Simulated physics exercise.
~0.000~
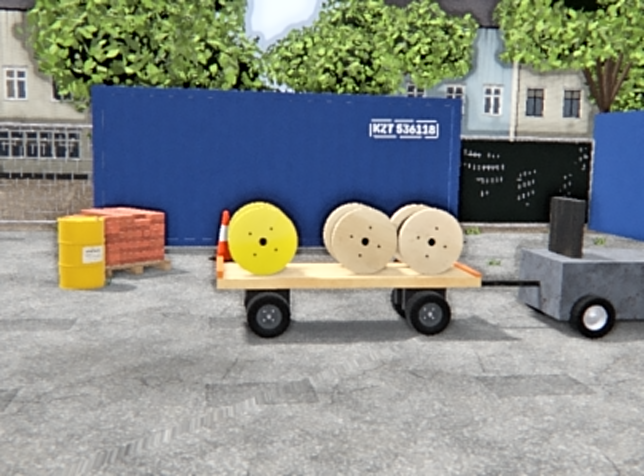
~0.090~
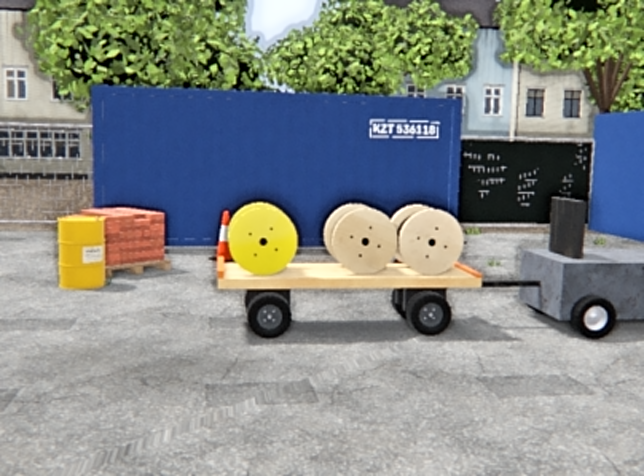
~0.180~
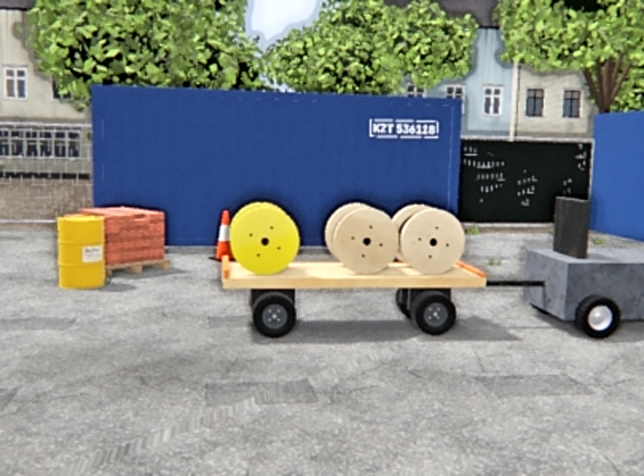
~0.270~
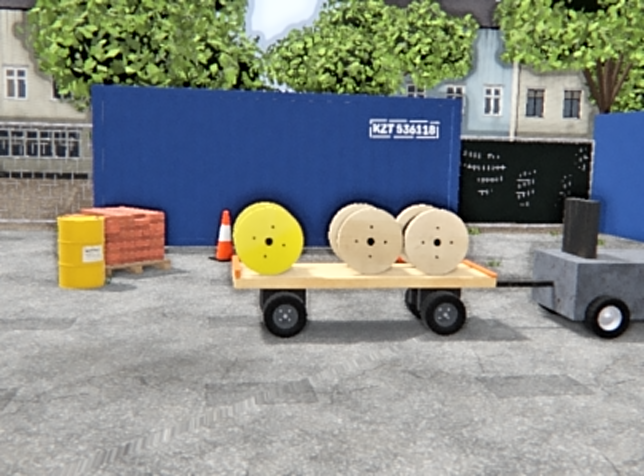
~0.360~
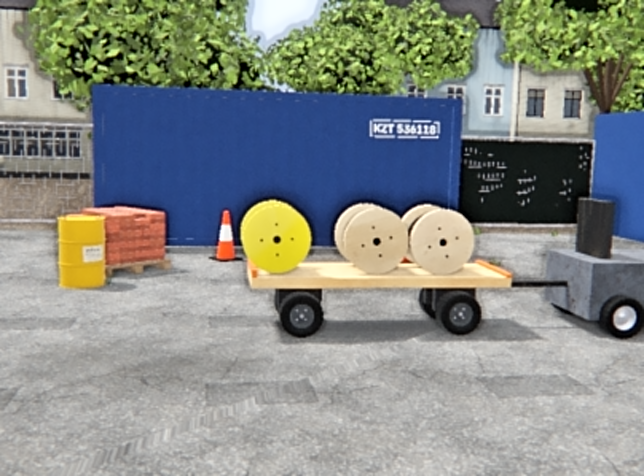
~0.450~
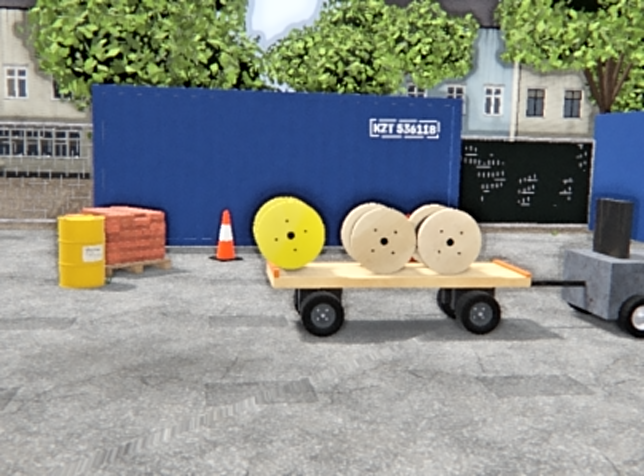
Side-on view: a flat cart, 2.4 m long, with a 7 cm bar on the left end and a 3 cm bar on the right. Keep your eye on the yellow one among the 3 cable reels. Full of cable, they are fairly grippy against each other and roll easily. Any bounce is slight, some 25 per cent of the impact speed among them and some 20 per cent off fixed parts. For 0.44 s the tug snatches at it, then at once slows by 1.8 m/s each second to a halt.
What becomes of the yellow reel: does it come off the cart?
It is ejected.
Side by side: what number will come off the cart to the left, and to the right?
Count by side - left 1, right 0.
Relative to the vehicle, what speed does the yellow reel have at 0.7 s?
It moves at about 0.6 m/s.
By 0.7 s, yellow is over the left bar and falling; 1 of 3 is off.
By 0.8 s, yellow is over the left bar and falling; 1 of 3 is off.
By 0.9 s, yellow is over the left bar and falling; 1 of 3 is off.
By 1.0 s, yellow is over the left bar and falling; 1 of 3 is off.
Finally (4.9 s), yellow is over the left bar and down; 1 of 3 is off.
